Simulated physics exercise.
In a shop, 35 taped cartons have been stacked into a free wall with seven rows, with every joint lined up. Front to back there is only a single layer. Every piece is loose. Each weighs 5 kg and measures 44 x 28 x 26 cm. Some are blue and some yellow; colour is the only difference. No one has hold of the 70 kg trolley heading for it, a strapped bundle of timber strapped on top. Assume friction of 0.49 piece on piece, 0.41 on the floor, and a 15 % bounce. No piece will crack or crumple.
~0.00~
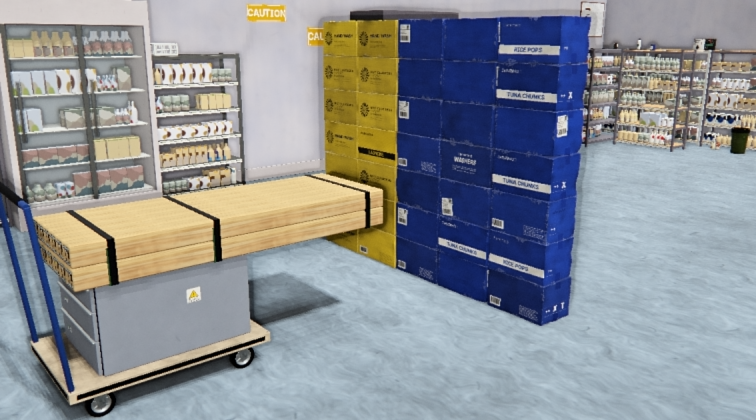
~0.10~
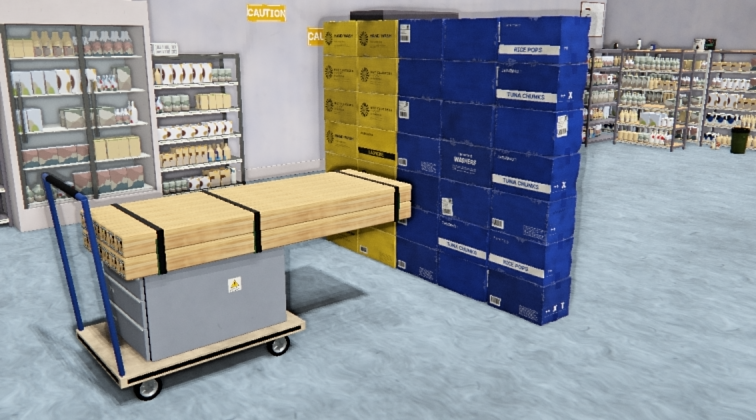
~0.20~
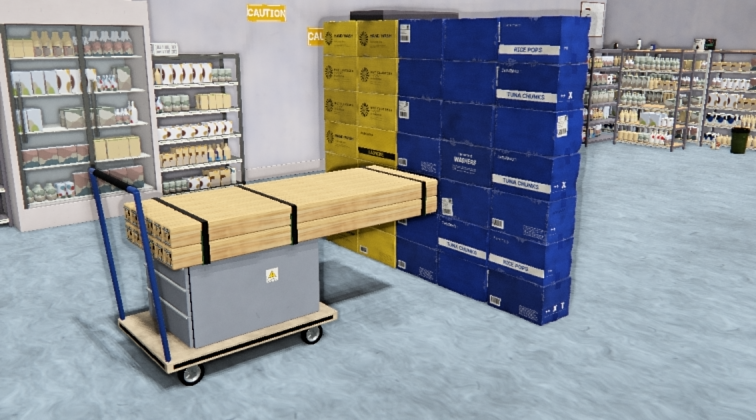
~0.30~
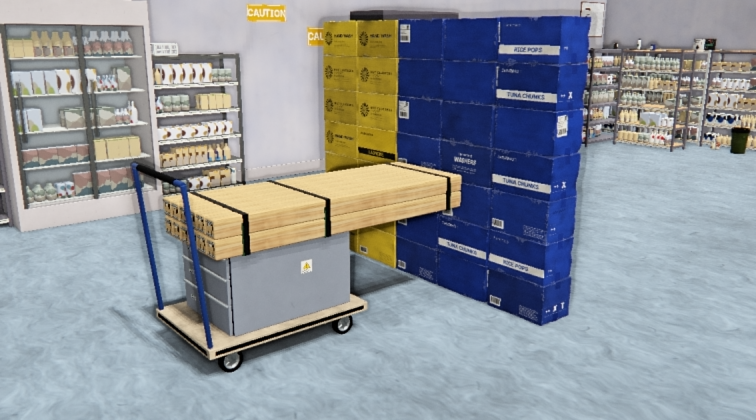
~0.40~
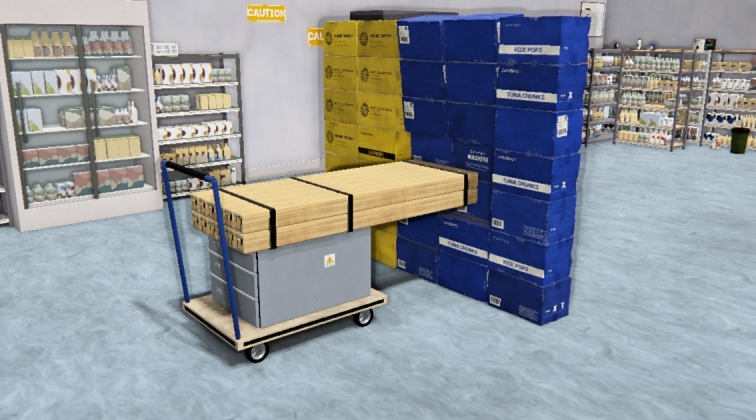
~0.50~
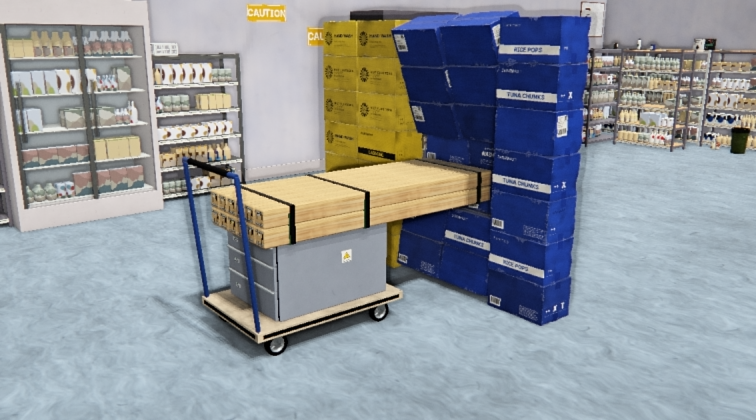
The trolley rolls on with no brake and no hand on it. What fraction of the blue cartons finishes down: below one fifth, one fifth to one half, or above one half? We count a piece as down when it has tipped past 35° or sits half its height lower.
Above one half.
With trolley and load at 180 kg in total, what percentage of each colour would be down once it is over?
Down by colour: Blue 60, yellow 0 per cent.
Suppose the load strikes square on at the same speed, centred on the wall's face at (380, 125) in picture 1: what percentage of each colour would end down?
Result - blue: 30 percent, yellow: 60 percent.
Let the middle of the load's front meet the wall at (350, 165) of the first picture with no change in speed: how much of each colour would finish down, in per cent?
Down at the end: Blue 0 percent, yellow 90 percent.
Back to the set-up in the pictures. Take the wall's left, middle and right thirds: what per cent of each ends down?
0, 100 and 50 per cent, from left to right.
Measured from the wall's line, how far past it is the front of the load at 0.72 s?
It is some 50 centimetres past it.
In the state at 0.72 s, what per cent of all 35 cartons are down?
It's 30 percent at that point.
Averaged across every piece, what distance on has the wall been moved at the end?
Around 35 centimetres.
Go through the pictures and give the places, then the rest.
In the first picture (pixels give the middle of a visible side), load (376, 201) 69 cm short of the wall; top blue carton (528, 40); top yellow carton (376, 39); none has stirred.
In the second picture, load (404, 196) 47 cm short of the wall; top blue carton (528, 40).
In the third picture, load (431, 191) 25 cm short of the wall; top blue carton (528, 40).
In the fourth picture, load (455, 186) 33 mm short of the wall; top blue carton (528, 40).
In the fifth picture, load (472, 183) 12 cm into the wall's line; top blue carton (528, 40); steepest lean 9°, the carton at (418, 41); movement in 10 of them.
In the sixth picture, load (485, 180) 25 cm into the wall's line; top blue carton (528, 40); top yellow carton (375, 39); steepest lean 21°, the carton at (433, 120); movement in 14 of them.
After 0.72 s, load 49 cm past the wall's line, still rolling; 11 of the 21 blue cartons down (11 of 35 in all colours); top blue carton unmoved.
After 1.10 s, load 84 cm past the wall's line, still rolling; 14 of the 21 blue cartons down (14 of 35 in all colours); top blue carton unmoved.
In the end (2.2 s), load 1.26 m past the wall's line, stopped; 14 of the 21 blue cartons down (14 of 35 in all colours); top blue carton unmoved; top yellow carton unmoved. That is 67 per cent. From the last view, middles, top blue carton near (544, 40), top yellow carton near (390, 39).
